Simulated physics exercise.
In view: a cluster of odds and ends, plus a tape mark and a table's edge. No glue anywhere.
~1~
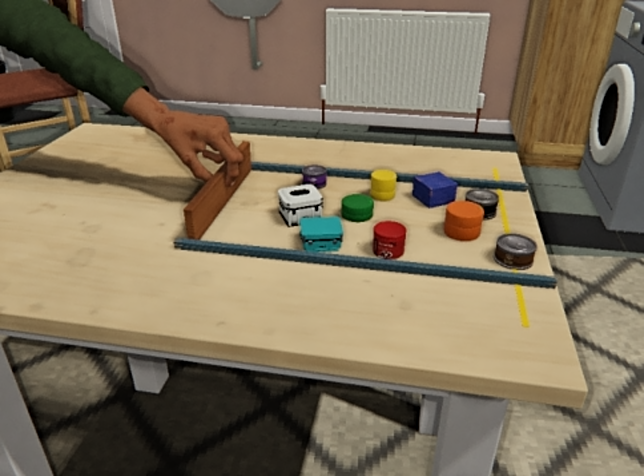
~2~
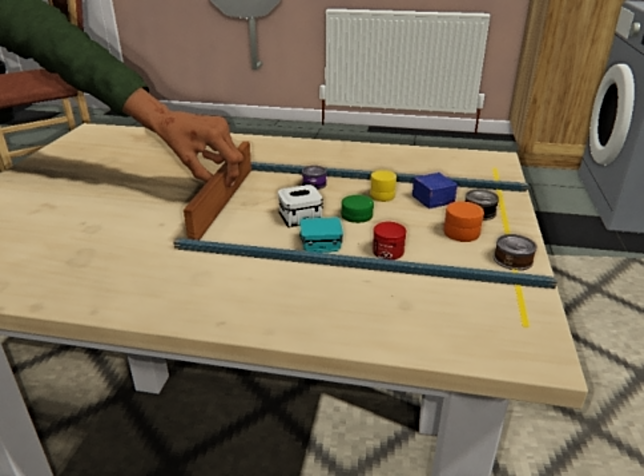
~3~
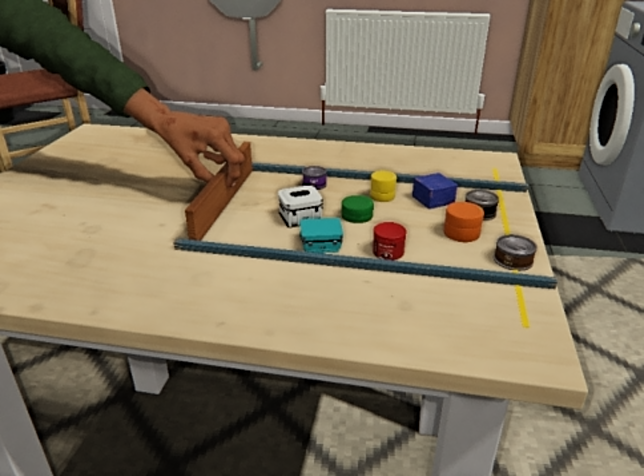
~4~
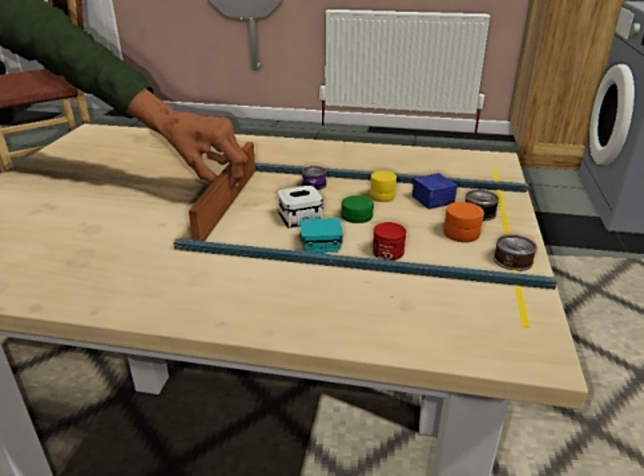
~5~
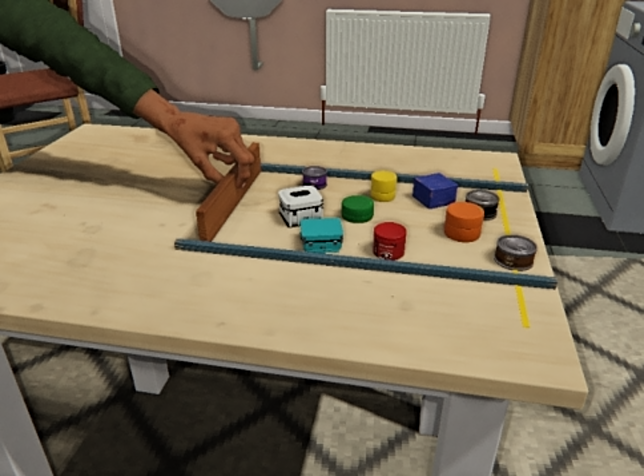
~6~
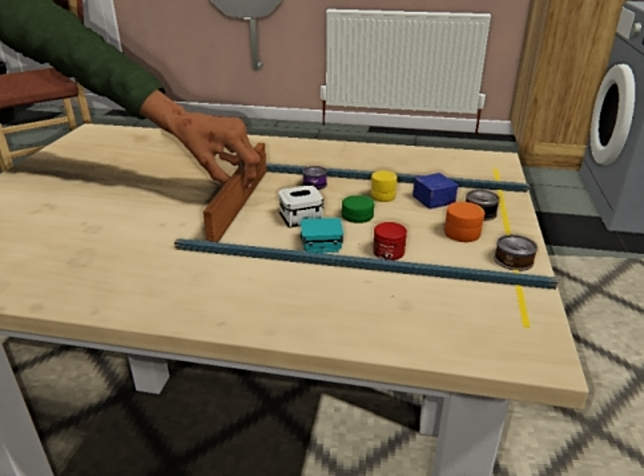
The clip opens on a hand holding an upright wooden board between two dark strips on a pale table, left of a cluster of colourful tubs, tins and cases. The hand barely moves at first, then slides the board slightly right, while the objects stay still, untouched by it.
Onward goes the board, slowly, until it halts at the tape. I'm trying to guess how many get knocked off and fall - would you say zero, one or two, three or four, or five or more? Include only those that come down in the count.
Count off: Five and up.
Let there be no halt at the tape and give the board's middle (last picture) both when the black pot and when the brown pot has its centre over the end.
Approx. (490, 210) / approx. (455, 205) for the other.
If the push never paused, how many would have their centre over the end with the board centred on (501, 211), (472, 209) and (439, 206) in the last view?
Counts: 5, 1, 0.
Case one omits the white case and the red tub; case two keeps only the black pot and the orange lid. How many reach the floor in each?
That gives 3 in the first case, then 3 in the second.
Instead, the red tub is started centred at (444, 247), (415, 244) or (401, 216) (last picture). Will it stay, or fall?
Try by try, it drops away, then drops away, then drops away.
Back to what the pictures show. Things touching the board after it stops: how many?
That comes to 5.
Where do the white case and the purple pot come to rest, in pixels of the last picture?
Same order as the question: First (533, 232), second (515, 190).
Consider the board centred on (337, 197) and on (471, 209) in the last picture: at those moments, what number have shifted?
I get 4 at the one place and 10 at the other.
Soon after, none off yet; brown pot at rest near (516, 252); black pot at rest near (482, 205); orange lid at rest near (464, 222).
After that, none off yet; brown pot at rest near (516, 252); black pot at rest near (483, 205); orange lid moving near (472, 223).
In the end, the number that fall off is five or more; gone, red tub, blue block, orange lid, black pot and brown pot.
